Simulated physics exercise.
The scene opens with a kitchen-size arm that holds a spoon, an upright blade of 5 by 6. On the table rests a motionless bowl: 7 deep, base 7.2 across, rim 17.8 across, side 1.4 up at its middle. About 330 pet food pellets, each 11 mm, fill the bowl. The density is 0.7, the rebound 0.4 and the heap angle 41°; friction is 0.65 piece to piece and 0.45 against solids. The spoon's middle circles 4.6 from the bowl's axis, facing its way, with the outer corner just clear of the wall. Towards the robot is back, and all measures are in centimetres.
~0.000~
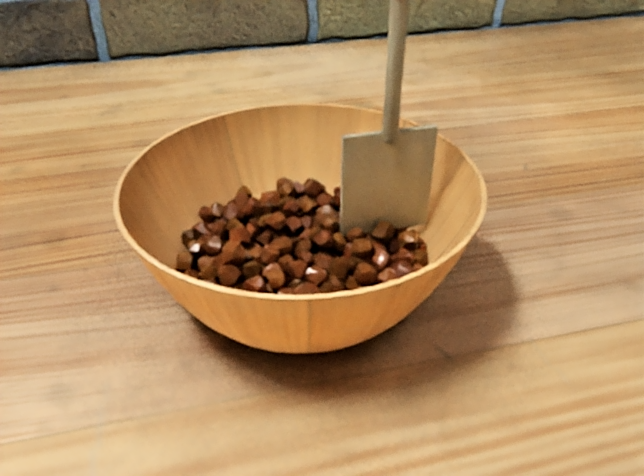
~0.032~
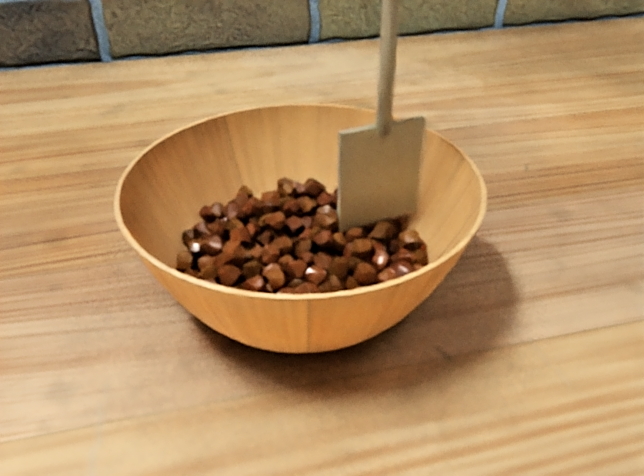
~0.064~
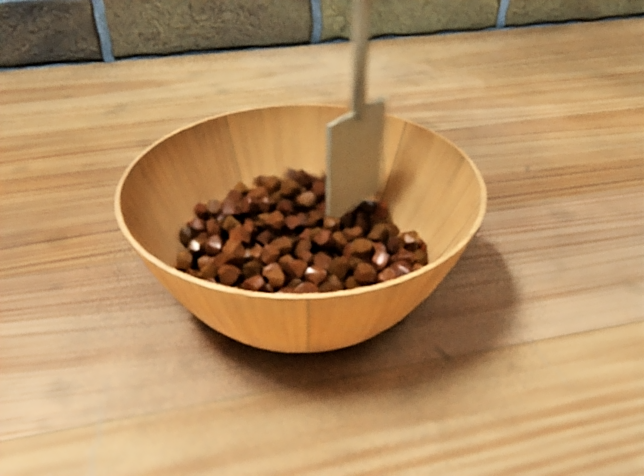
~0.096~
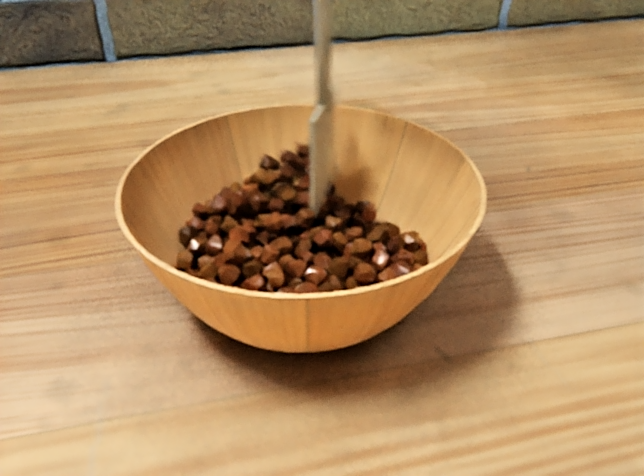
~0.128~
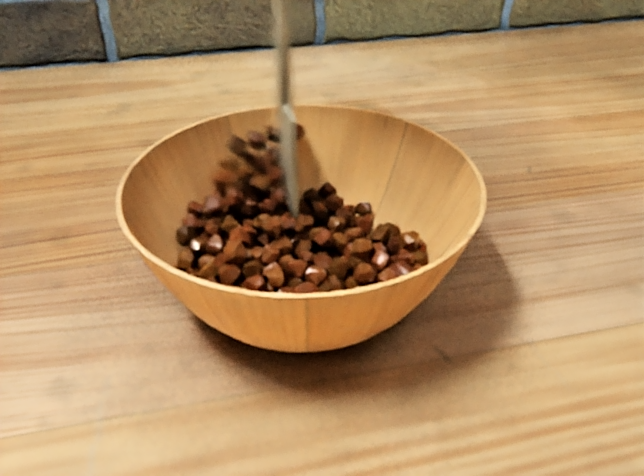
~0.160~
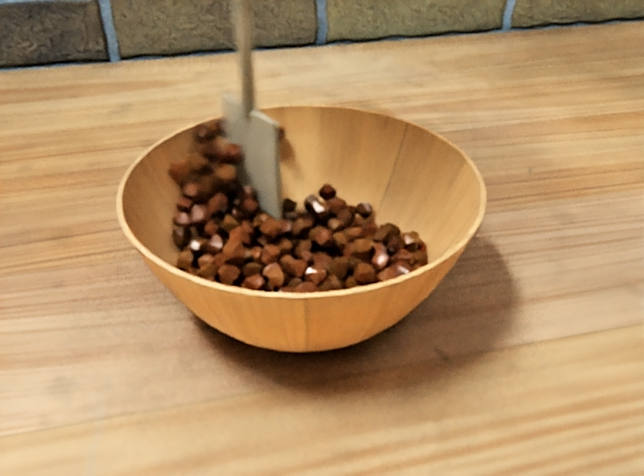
At the start, a flat-bladed spoon stands upright among brown pellets on the right side of a wooden bowl on a table. The blade turns as it sweeps along the back of the bowl toward the left, pushing pellets into a heap that climbs the left rear wall, while the bowl stays still.
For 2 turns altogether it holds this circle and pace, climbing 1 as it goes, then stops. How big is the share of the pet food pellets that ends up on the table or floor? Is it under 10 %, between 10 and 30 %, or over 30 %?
Between 10 and 30 %.
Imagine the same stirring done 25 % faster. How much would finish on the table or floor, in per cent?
In that case, close to 15 in a hundred.
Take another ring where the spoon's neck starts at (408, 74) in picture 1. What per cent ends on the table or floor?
About 0 %.
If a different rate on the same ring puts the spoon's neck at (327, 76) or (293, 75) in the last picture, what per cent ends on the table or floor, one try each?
First try: Around 5 %; second try: Around 10 %.
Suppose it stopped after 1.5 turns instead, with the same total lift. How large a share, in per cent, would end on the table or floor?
It would be around 15 per cent.
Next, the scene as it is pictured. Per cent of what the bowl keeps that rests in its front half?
Some 50 per cent.
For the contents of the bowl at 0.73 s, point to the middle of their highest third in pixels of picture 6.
The centre lies near (291, 256) in the last picture.
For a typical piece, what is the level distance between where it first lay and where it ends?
About 2 cm.
After 0.44 s, 351° round, highest piece 10 above the table; 300 in the bowl, 11 on the table or floor, 16 in flight or on the tool.
After 0.73 s, 226° round, highest piece 9 above the table; 274 in the bowl, 45 on the table or floor, 8 in flight or on the tool.
After 1.07 s, 0° round, highest piece 6 above the table; 274 in the bowl, 53 on the table or floor.
After 1.77 s, 0° round, highest piece 6 above the table; 274 in the bowl, 53 on the table or floor.
In the end, 274 in the bowl, 53 on the table or floor. That is 16 % on the table or floor.
